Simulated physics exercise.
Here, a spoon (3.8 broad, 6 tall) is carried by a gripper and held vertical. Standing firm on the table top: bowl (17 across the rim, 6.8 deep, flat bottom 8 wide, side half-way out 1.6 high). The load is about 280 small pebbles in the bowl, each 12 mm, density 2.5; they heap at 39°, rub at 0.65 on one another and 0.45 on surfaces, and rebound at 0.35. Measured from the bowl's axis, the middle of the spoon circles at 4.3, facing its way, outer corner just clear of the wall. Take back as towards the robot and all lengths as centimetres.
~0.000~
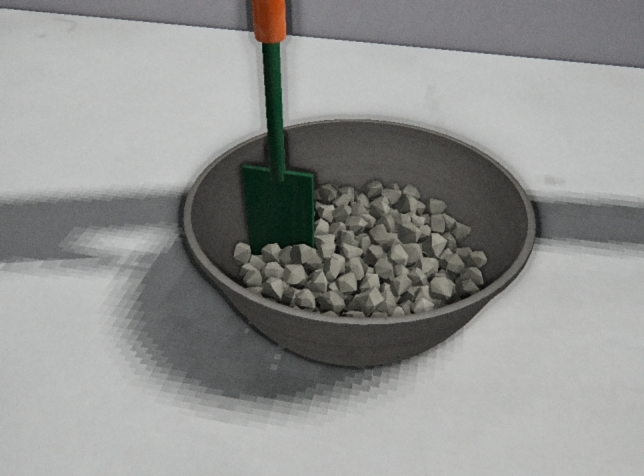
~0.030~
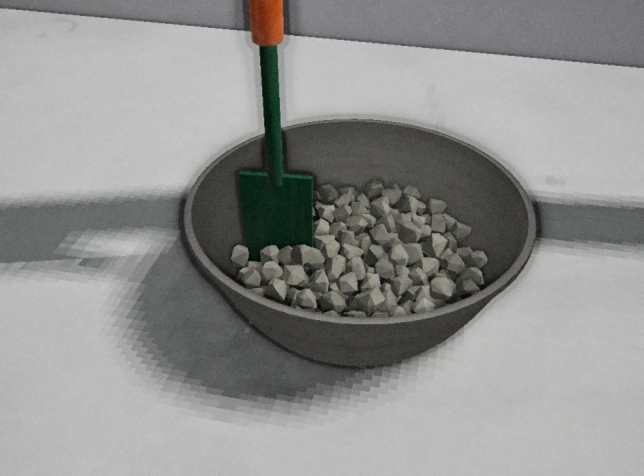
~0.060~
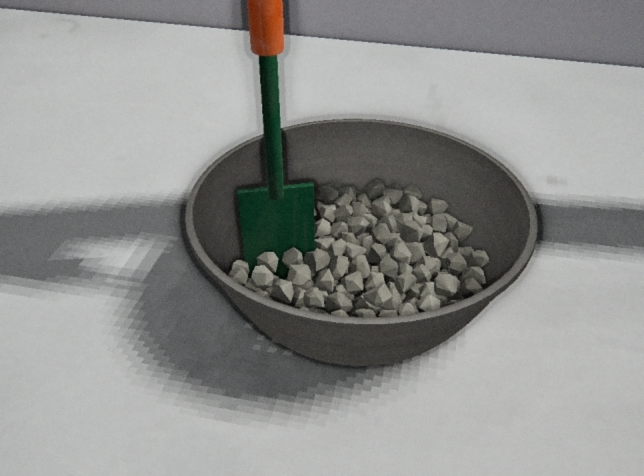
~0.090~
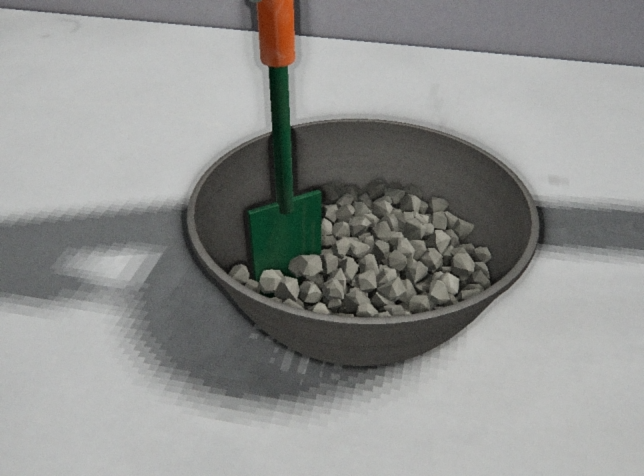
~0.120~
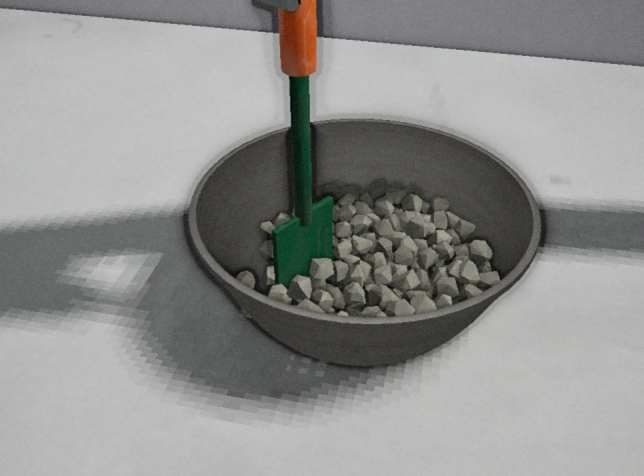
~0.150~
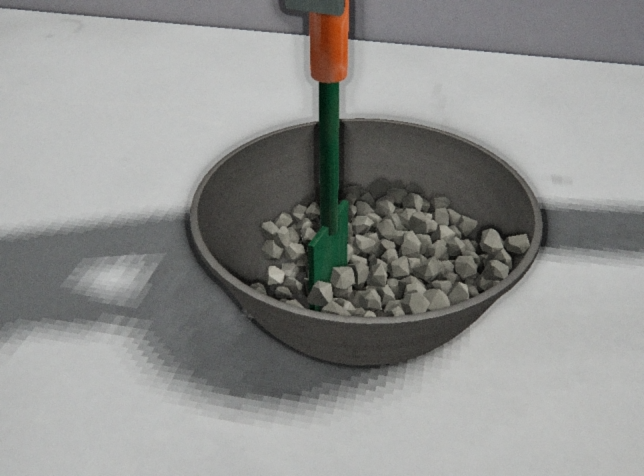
The footage shows a green spade-like tool with an orange handle, held upright in a gray bowl of pebbles, dipping slightly, then sweeping from the left toward the middle while turning edge-on and pushing some pebbles to the right.
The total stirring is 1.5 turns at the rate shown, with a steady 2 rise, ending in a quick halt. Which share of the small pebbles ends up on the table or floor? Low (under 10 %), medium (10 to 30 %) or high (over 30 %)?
Medium - 10 to 30 %.
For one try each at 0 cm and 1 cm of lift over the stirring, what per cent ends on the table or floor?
20 and 25 %.
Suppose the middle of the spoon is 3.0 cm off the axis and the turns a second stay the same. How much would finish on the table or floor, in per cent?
Near 5 percent.
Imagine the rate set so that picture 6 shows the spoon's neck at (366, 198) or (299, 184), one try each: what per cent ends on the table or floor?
Around 25 and 10 per cent respectively.
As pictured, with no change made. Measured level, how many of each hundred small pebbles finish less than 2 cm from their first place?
I'd say something near 10 percent.
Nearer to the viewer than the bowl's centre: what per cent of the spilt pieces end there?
30 %.
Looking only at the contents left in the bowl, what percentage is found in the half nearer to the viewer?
I'd say around 45 per cent.
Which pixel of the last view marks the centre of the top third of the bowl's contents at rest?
It is centred near (406, 243).
After 0.44 s, 259° round, highest piece 9 above the table; 258 in the bowl, 17 on the table or floor, 5 in flight or on the tool.
After 0.74 s, 78° round, highest piece 9 above the table; 239 in the bowl, 37 on the table or floor, 4 in flight or on the tool.
After 1.08 s, 180° round, highest piece 6 above the table; 232 in the bowl, 48 on the table or floor.
After 1.78 s, 180° round, highest piece 6 above the table; 232 in the bowl, 48 on the table or floor.
In the end, 232 in the bowl, 48 on the table or floor. That is 17 % on the table or floor.
